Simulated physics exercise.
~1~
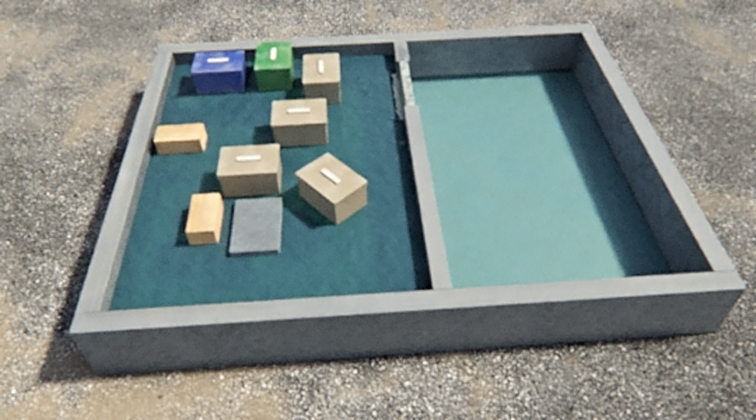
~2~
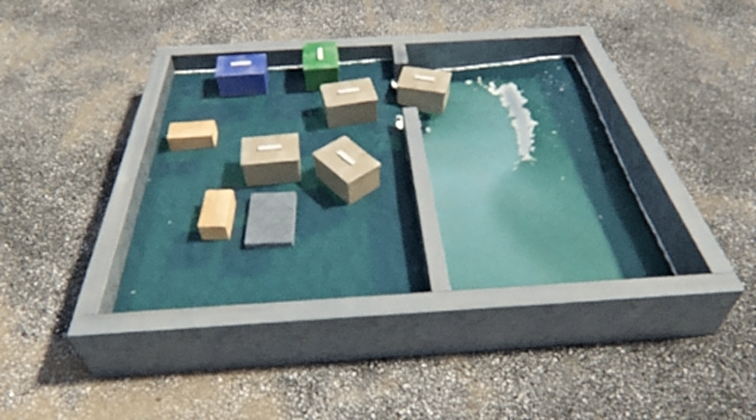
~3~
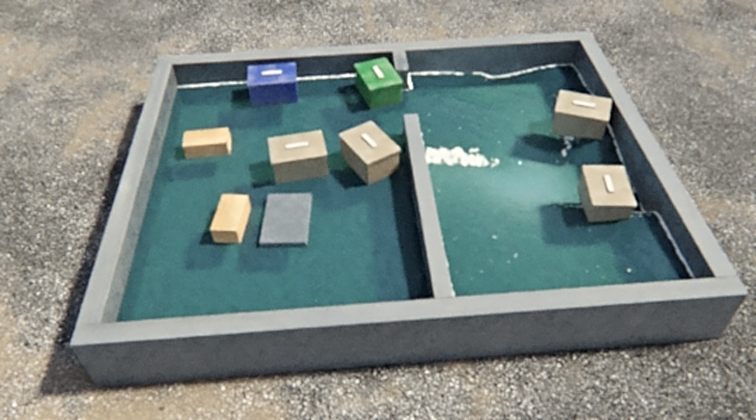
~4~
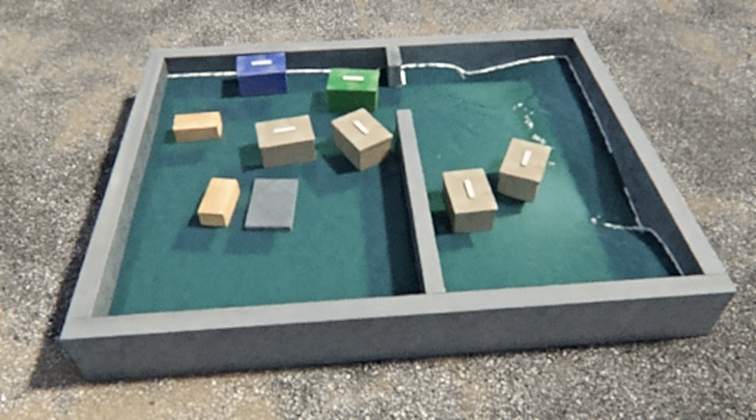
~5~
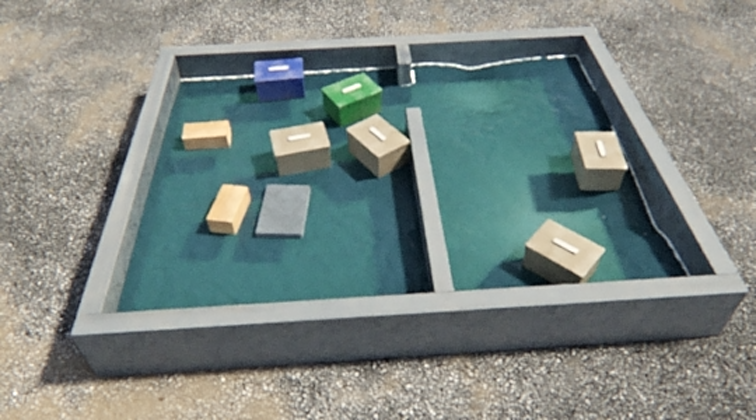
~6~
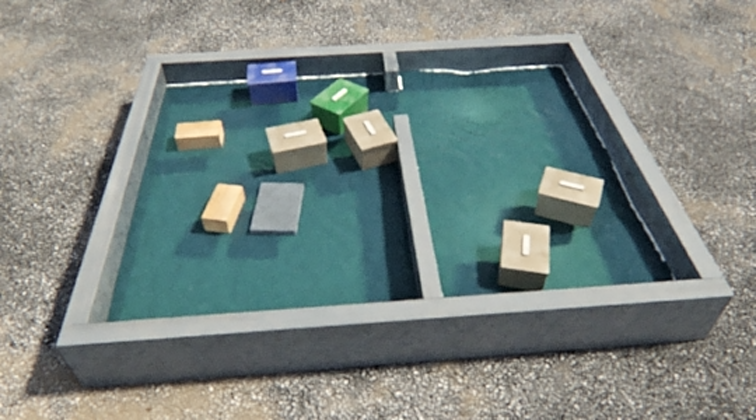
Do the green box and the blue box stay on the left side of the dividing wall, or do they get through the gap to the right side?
Both stay on the left side. The green box nears the gap but is held back and ends up by the tan boxes near the divider, while the blue one falls short, floating near the back wall.
